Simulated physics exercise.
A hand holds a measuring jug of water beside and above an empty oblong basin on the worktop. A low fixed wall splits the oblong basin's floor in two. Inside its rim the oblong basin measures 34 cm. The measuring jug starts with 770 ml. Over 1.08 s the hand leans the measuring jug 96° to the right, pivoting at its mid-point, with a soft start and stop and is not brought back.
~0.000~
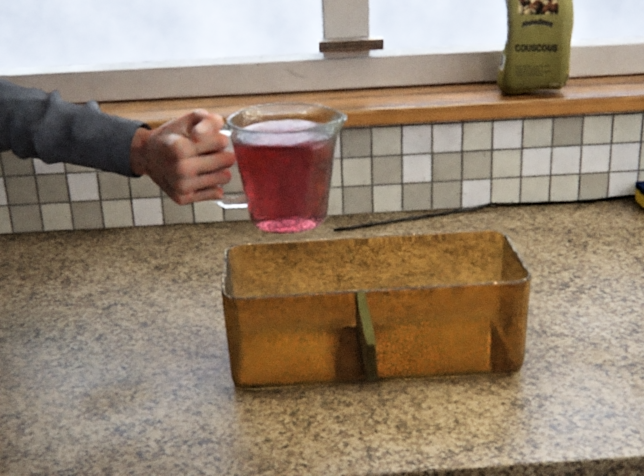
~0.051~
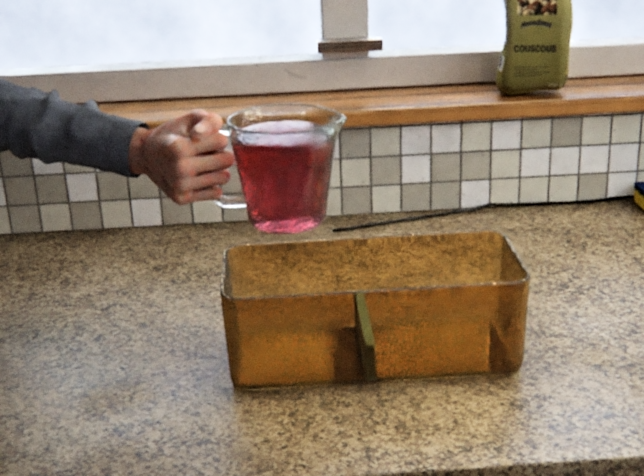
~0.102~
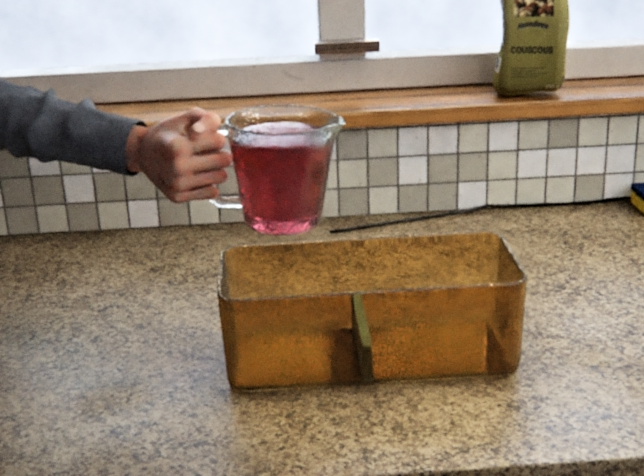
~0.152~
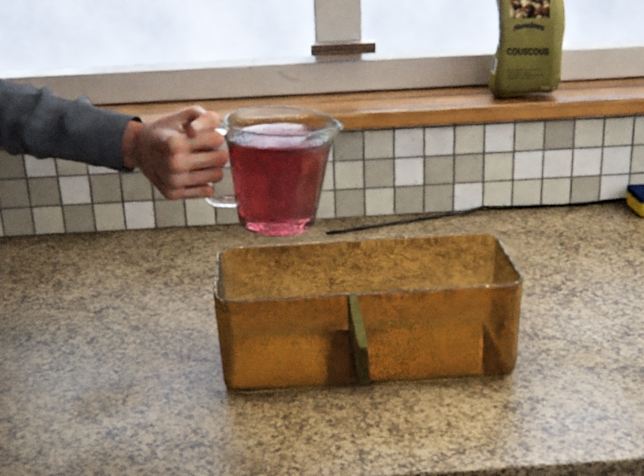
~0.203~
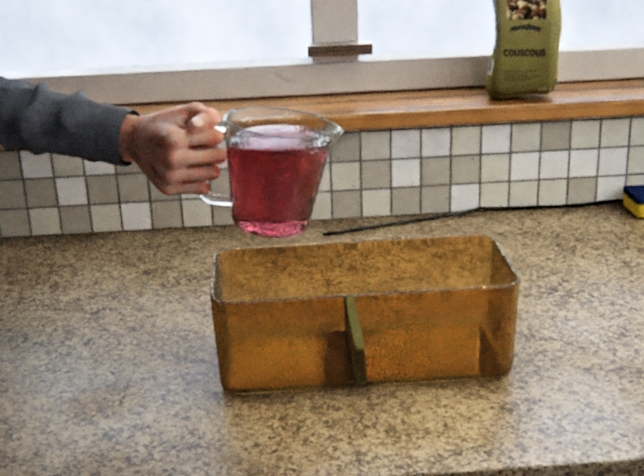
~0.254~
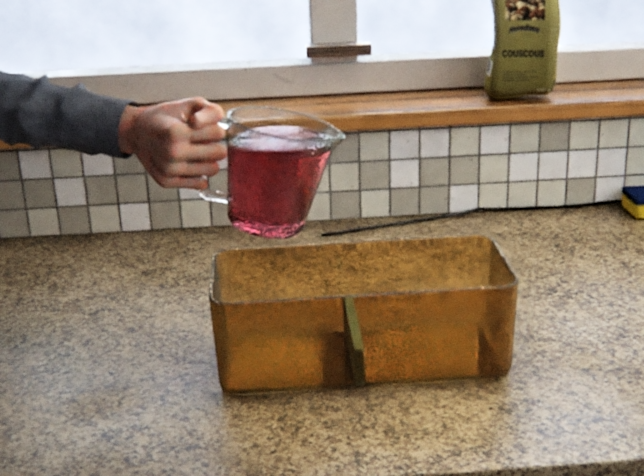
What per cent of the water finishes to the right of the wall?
About 97 per cent.
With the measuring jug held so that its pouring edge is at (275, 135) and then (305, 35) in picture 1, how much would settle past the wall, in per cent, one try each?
In turn about 10 and 95 per cent.
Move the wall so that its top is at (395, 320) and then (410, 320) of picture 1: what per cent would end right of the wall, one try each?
In turn about 85 and 60 per cent.
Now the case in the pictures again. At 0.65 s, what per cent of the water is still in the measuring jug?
Some 76 per cent.
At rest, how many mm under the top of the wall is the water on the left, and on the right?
Left about 46 mm, right about 18 mm.
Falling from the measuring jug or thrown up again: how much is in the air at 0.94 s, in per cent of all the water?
Near 16 in a hundred.
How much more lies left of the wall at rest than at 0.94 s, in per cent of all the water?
About 1 per cent.
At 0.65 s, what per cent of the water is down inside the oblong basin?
Some 7 per cent.
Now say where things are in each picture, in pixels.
In the first frame, it leans 0°; its right rim is at (347, 116); the water meets the walls at (234, 135) and (335, 130); the oblong basin's rim runs from (225, 272) to (517, 255); the wall's top is at (365, 316).
In the second frame, it leans 1°; its right rim is at (346, 117); the water meets the walls at (233, 135) and (334, 131).
In the third frame, it leans 2°; its right rim is at (345, 120); the water meets the walls at (232, 136) and (331, 132).
In the fourth frame, it leans 5°; its right rim is at (343, 124); the water meets the walls at (231, 137) and (330, 135).
In the fifth frame, it leans 8°; its right rim is at (343, 129); the water meets the walls at (228, 138) and (330, 137).
In the sixth frame, it leans 13°; its right rim is at (345, 135); the water meets the walls at (231, 141) and (334, 138).
After 0.65 s the tilt is 63° and 76 per cent is still to pour, 0 is left of the wall and 7 right of it.
After 0.94 s the tilt is 92° and 27 per cent is still to pour, 1 is left of the wall and 57 right of it.
After 1.25 s the tilt is 96° and 3 per cent is still to pour, 2 is left of the wall and 93 right of it.
After 1.58 s the tilt is 96° and 0 per cent is still to pour, 2 is left of the wall and 97 right of it.
In the end 2 per cent lies left of the wall, 97 right of it and 0 outside.
